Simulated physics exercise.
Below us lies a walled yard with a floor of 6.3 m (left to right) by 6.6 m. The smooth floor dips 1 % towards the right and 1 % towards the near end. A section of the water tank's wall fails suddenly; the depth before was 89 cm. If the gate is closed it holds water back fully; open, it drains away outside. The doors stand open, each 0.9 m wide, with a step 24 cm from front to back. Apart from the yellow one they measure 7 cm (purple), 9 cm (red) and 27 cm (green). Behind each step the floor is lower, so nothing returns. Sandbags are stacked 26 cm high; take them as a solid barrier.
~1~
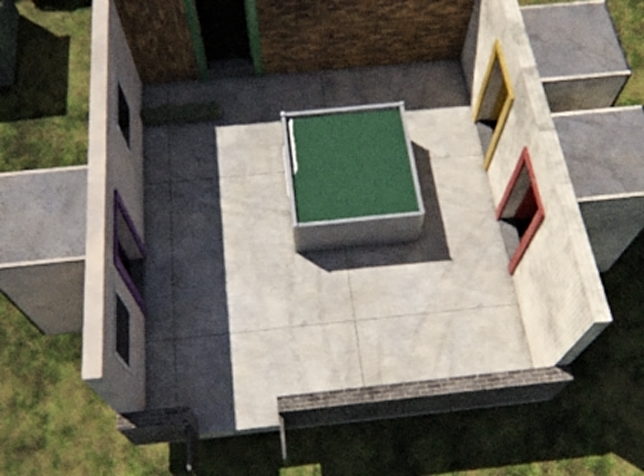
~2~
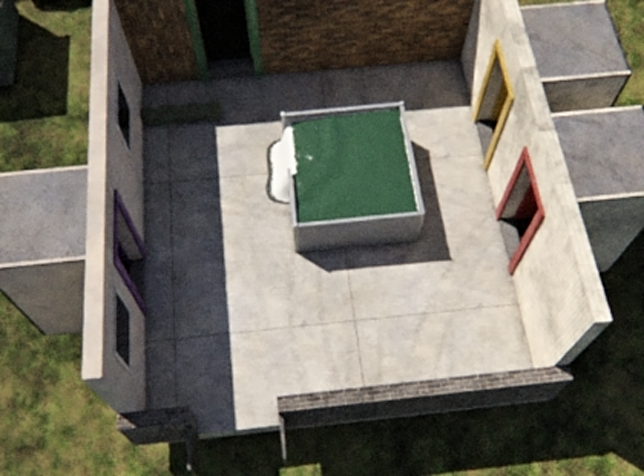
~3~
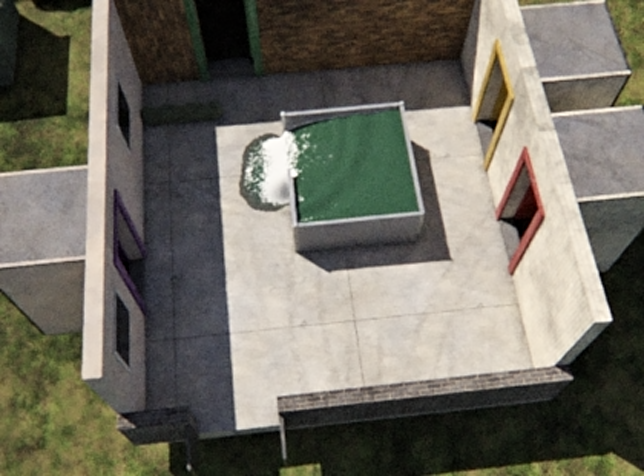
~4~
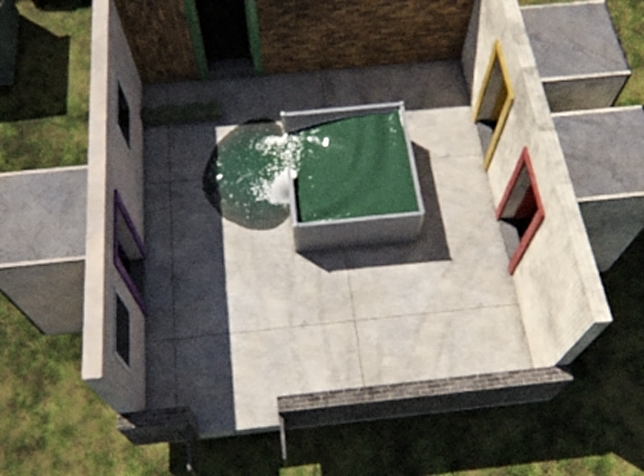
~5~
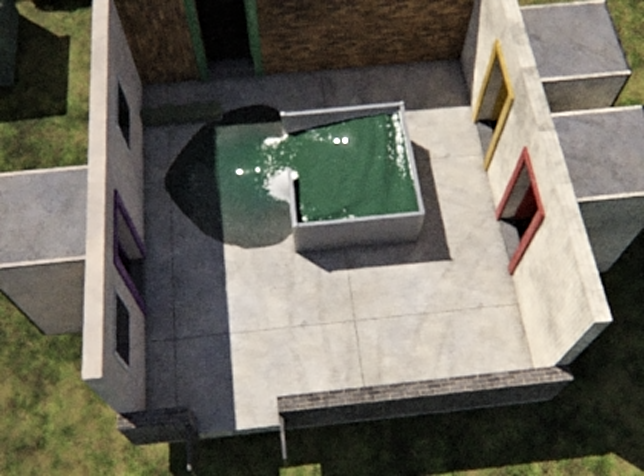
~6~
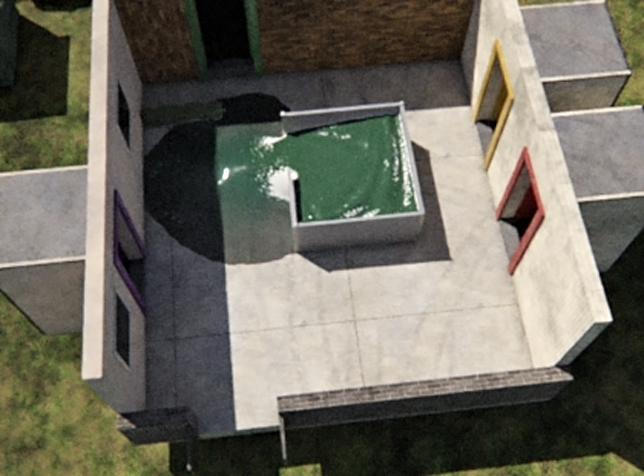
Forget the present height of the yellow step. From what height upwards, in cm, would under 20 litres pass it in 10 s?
At least 7.5 cm or so.
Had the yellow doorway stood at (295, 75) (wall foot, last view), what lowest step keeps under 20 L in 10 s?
About 7.0 cm.
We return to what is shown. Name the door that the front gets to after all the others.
Last comes the red one.
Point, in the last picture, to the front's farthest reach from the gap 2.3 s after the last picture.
Near (147, 424).
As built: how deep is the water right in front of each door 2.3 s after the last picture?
In cm: Purple 14, yellow 0, red 0, green 18.
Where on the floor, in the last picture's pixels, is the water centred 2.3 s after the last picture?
Around (265, 194).
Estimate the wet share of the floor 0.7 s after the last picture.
Near 25 per cent is wet.
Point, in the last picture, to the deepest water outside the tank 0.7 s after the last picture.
Near (143, 128).
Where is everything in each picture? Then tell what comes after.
The water tank at (350, 164) is whole and still, 89 cm deep; the yellow door at (491, 112) is dry, in the first frame.
Water pours out at (289, 162) and has run 0.4 m, to (271, 194); about 8 cm deep outside, 89 cm at the back, in the second frame.
Water pours out at (289, 163) and has run 0.9 m, to (244, 191); about 13 cm deep outside, 89 cm at the back, in the third frame.
The front is at (207, 189), 1.5 m from the gap at (289, 164); 2.5 m2 of floor is wet, 88 cm left at the back, in the fourth frame.
The gap is at (289, 164), the front 2.2 m out at (171, 189); the back of the water tank holds 82 cm, in the fifth frame.
Water pours out at (289, 163) and has run 2.7 m, to (144, 200); about 6 cm deep outside, 75 cm at the back; the yellow door at (491, 112), 3.6 m from the gap, is still 3.8 m from the nearest water, in the sixth frame.
Then, 0.7 s after the last picture water covers 25 % of the floor, deepest (62 cm) near (143, 128); it has not reached the yellow door.
Then, 2.3 s after the last picture water covers 45 % of the floor, deepest (32 cm) near (203, 163); it has not reached the yellow door.
Then, 9.3 s after the last picture water covers 95 % of the floor, deepest (17 cm) near (528, 382); 8 cm at the yellow door, 1 litre in over its 12 cm step.
At the yellow door as built, the water peaked near 11 cm, 6.1 s after the last picture.
Run again over the same 10 s with other heights there, 33 litres in over 6 cm, 6 litres over 9.5 cm. The limit of 20 litres is kept from about 7.5 cm up.
